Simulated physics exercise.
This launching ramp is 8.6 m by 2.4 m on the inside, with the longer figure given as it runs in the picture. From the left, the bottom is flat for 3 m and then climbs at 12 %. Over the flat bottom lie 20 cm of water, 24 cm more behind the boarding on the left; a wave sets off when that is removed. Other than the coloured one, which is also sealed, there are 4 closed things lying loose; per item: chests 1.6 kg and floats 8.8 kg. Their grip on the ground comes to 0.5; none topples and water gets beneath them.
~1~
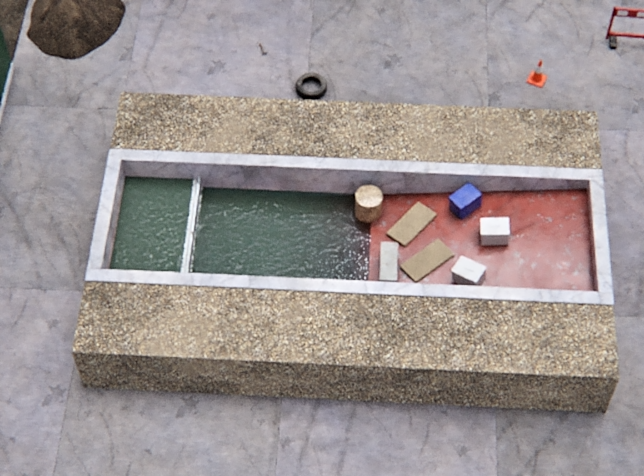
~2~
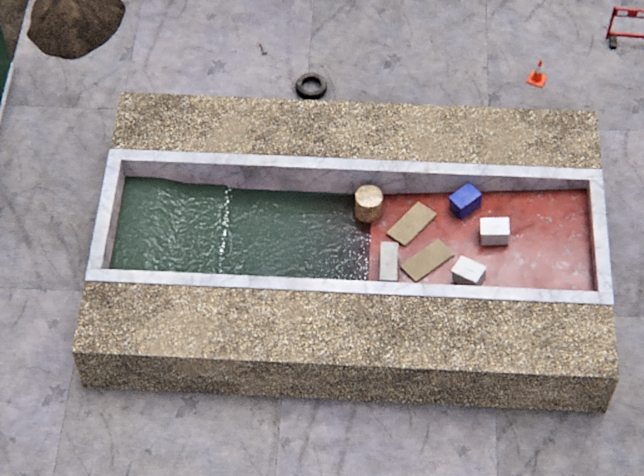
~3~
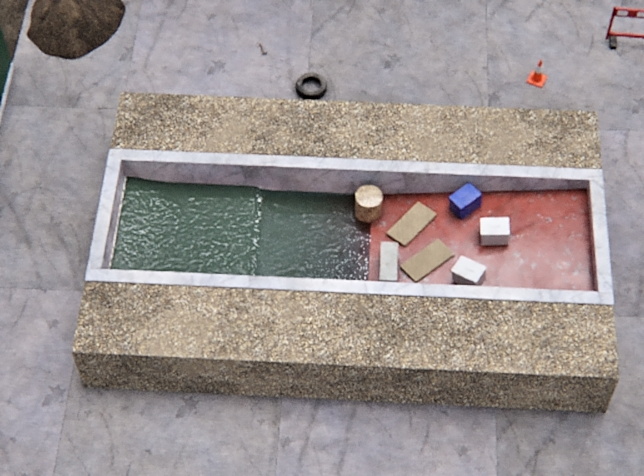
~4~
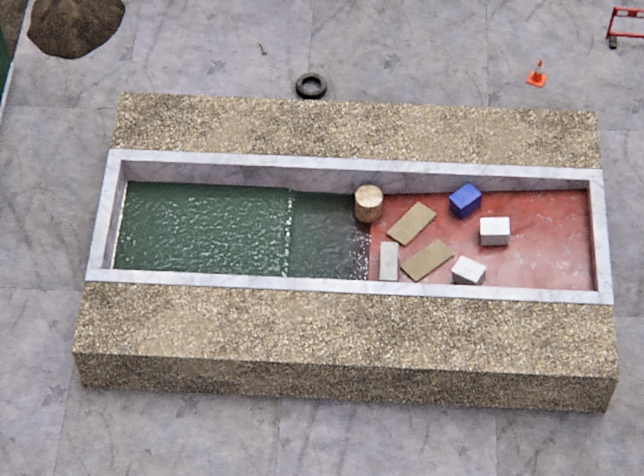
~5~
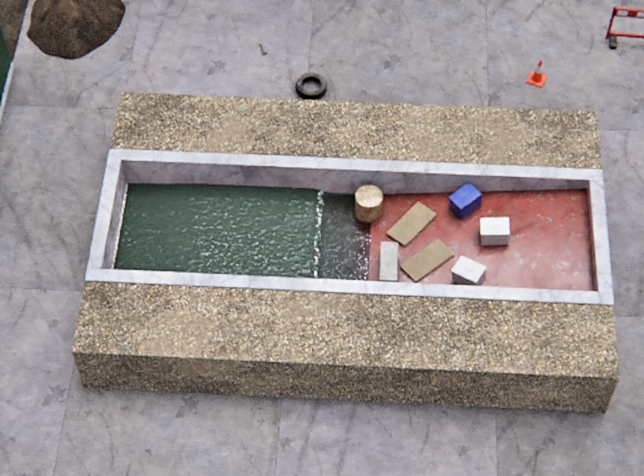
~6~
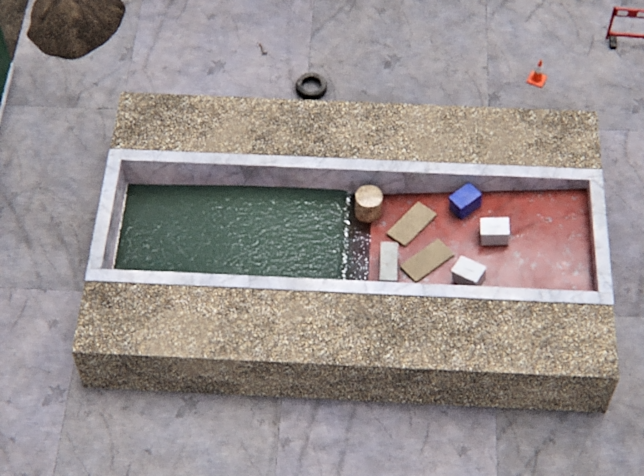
Green water surging rightward in a walled launching ramp after a divider vanishes, its foamy front nearing still blocks on red ground.
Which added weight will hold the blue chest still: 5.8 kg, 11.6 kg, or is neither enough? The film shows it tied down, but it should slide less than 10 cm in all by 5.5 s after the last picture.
The blue chest is held by the heavier one only, 11.6 kg.
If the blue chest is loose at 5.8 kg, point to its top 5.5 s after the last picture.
Somewhere about (434, 204).
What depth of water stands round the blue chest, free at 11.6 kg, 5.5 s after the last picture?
Close to 0 cm deep.
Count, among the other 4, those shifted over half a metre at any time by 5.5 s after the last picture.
I get 2.
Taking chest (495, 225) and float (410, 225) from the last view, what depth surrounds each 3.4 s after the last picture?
0 and 8 cm.
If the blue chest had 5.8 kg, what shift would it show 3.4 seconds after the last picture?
Shift: Roughly 20 cm.
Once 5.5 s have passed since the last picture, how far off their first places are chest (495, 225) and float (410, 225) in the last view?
First 0 cm, then 200 cm.
Then, 0.6 s after the last picture the blue chest would be 0 cm from its start with 5.8 kg and 0 cm from its start with 11.6 kg; 0 cm of water round it then.
Then, 1.6 s after the last picture the blue chest would be 0 cm from its start with 5.8 kg and 0 cm from its start with 11.6 kg; 2 cm of water round it then.
Then, 3.4 s after the last picture the blue chest would be 23 cm from its start with 5.8 kg and 3 cm from its start with 11.6 kg; 2 cm of water round it then.
Then, 5.5 s after the last picture the blue chest would be 62 cm from its start with 5.8 kg and 3 cm from its start with 11.6 kg; 0 cm of water round it then.
